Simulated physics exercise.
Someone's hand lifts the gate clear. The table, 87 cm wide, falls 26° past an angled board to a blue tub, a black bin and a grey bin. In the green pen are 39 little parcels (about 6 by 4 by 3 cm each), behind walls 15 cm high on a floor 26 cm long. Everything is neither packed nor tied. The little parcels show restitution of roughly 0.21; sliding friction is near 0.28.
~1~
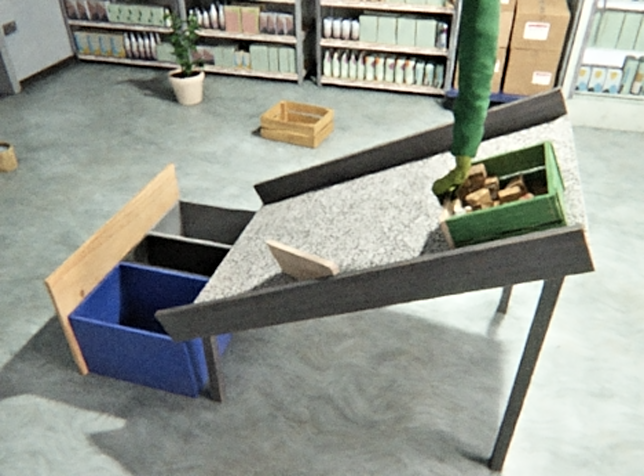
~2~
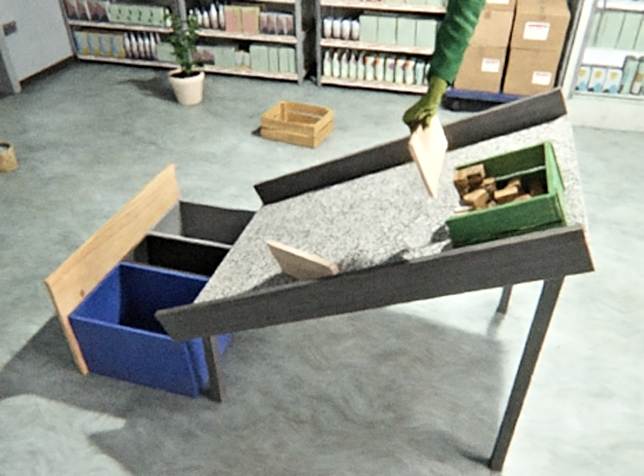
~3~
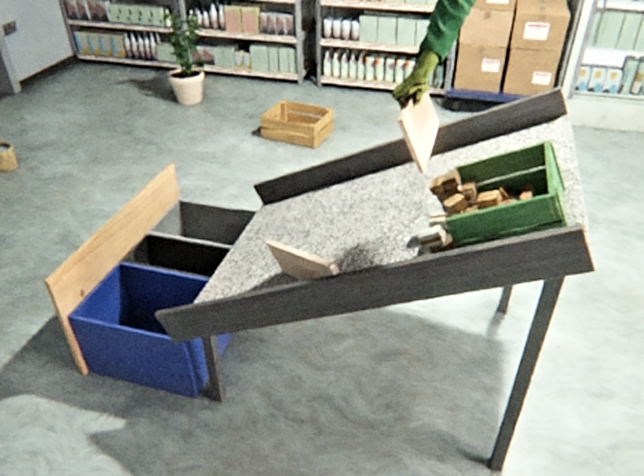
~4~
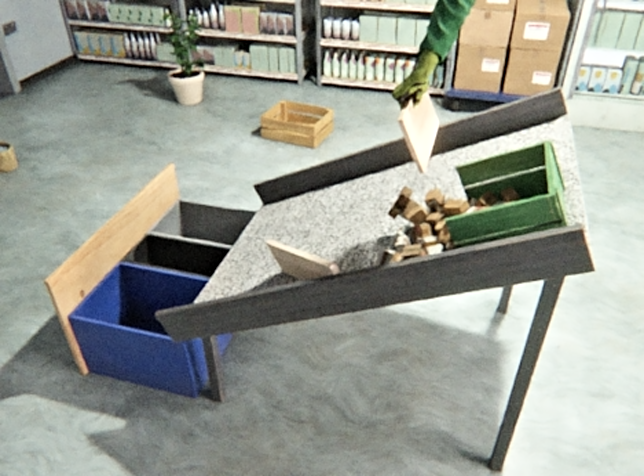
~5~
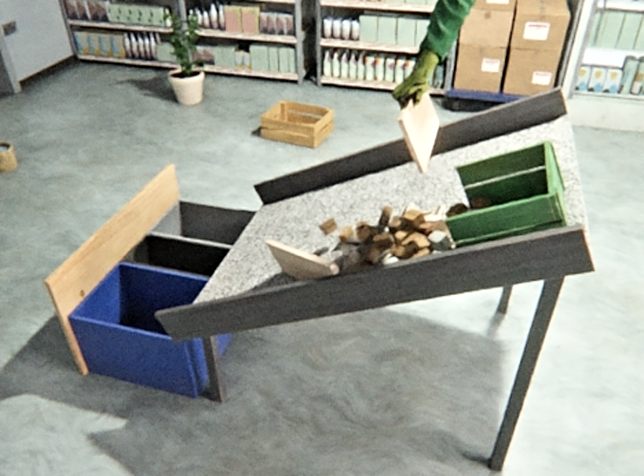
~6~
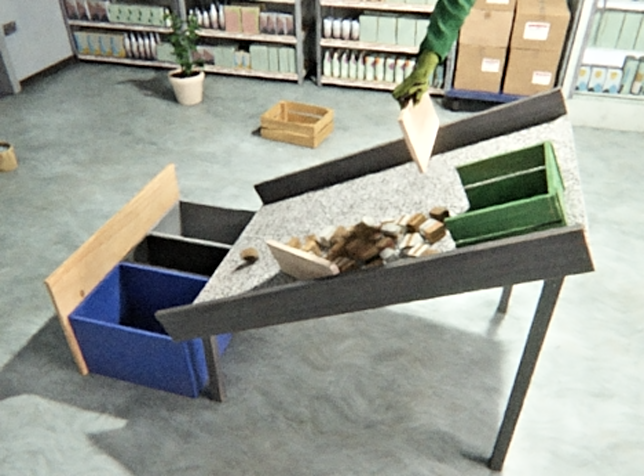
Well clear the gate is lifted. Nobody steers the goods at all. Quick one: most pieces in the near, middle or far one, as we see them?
Most of it lands in the central container.
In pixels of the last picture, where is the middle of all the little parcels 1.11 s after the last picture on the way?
About (168, 294).
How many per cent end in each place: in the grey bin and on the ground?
First place roughly 20 per cent, second place roughly 0 per cent.
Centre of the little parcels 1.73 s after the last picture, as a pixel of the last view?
(168, 294).
Then, 0.28 s after the last picture, 2 in the black bin, 35 on the slope and 2 in the air.
Then, 0.62 s after the last picture, 12 in the black bin, 3 in the grey bin, 17 on the slope and 7 in the air.
Then, 1.11 s after the last picture, 28 in the black bin, 7 in the grey bin and 4 on the slope.
Outcome (1.73 s after the last picture), 1 in the blue tub, 31 in the black bin and 7 in the grey bin.
